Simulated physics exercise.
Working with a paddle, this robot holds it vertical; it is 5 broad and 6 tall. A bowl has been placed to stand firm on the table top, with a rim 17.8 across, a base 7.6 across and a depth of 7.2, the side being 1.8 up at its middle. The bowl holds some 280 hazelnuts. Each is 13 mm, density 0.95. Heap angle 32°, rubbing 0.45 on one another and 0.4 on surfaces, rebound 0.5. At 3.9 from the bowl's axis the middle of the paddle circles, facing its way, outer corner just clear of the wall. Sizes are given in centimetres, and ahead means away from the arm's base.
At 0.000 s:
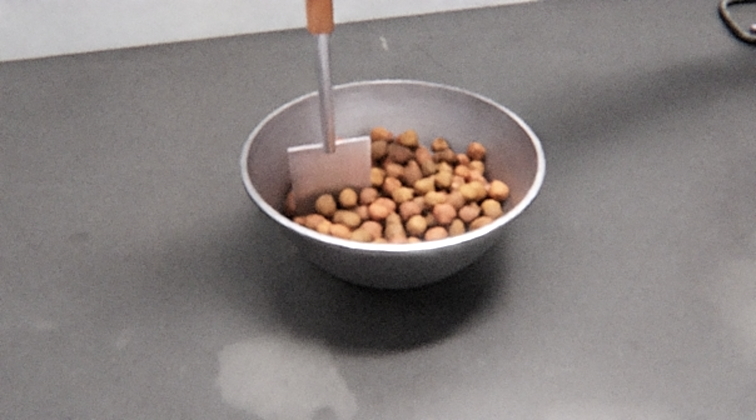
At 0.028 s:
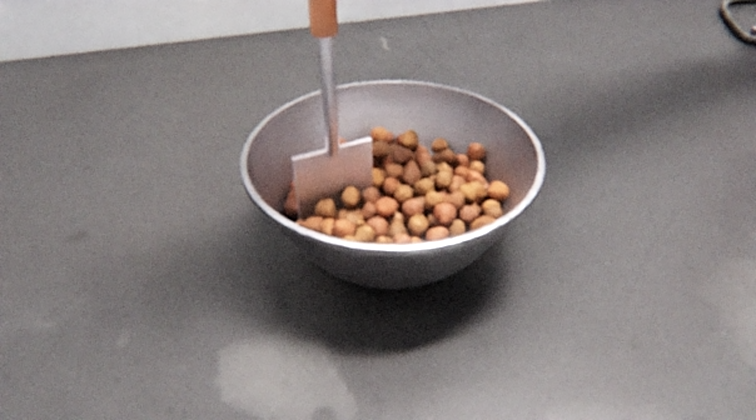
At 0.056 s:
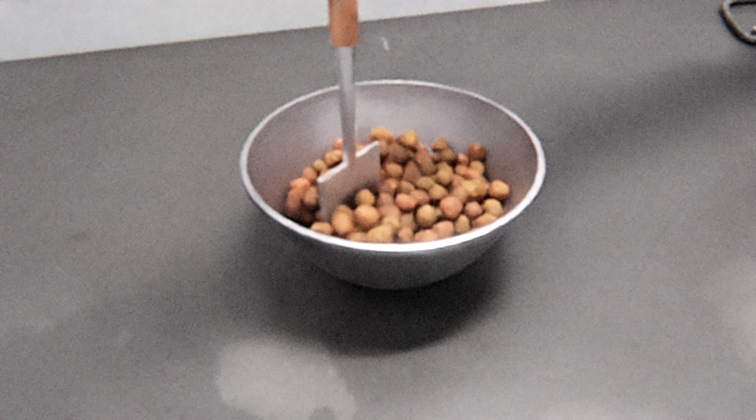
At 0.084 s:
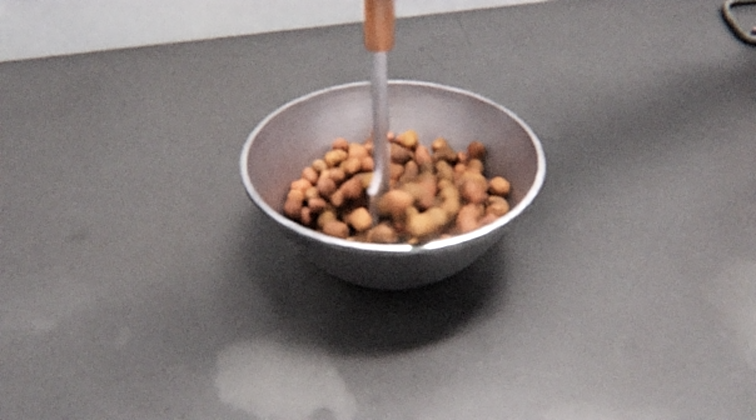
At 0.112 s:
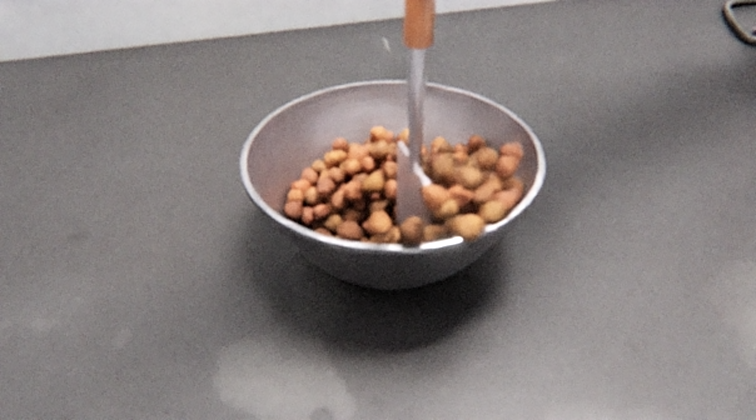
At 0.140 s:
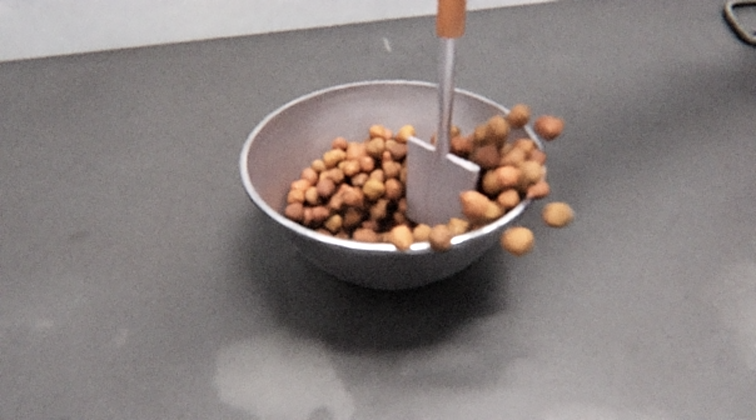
A metal bowl of hazelnuts sat on a gray surface while an upright paddle swept through them from left to right, heaping nuts against the right side and pushing several over the rim.
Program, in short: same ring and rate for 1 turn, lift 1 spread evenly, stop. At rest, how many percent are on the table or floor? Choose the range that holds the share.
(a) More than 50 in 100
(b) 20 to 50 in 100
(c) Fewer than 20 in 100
The answer is b.
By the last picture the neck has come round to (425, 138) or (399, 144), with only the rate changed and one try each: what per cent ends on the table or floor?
About 30 and 20 %.
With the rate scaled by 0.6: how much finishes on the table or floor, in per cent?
Roughly 15 per cent.
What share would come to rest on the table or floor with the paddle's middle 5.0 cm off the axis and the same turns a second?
Near 10 %.
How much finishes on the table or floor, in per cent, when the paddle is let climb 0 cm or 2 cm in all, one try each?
Some 40 and 30 per cent.
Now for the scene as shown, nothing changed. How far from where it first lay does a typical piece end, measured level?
Roughly 9 cm.
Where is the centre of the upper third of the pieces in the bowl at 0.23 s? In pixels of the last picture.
I'd put it at around (433, 114).
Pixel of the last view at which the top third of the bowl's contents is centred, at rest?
I'd put it at about (371, 233).
After 0.23 s, 209° round, highest piece 13 above the table; 253 in the bowl, 1 on the table or floor, 30 in flight or on the tool.
After 0.31 s, 296° round, highest piece 12 above the table; 216 in the bowl, 22 on the table or floor, 46 in flight or on the tool.
After 0.56 s, 0° round, highest piece 8 above the table; 189 in the bowl, 93 on the table or floor, 2 in flight or on the tool.
After 1.26 s, 0° round, highest piece 5 above the table; 189 in the bowl, 95 on the table or floor.
In the end, 189 in the bowl, 95 on the table or floor. That is 33 % on the table or floor.
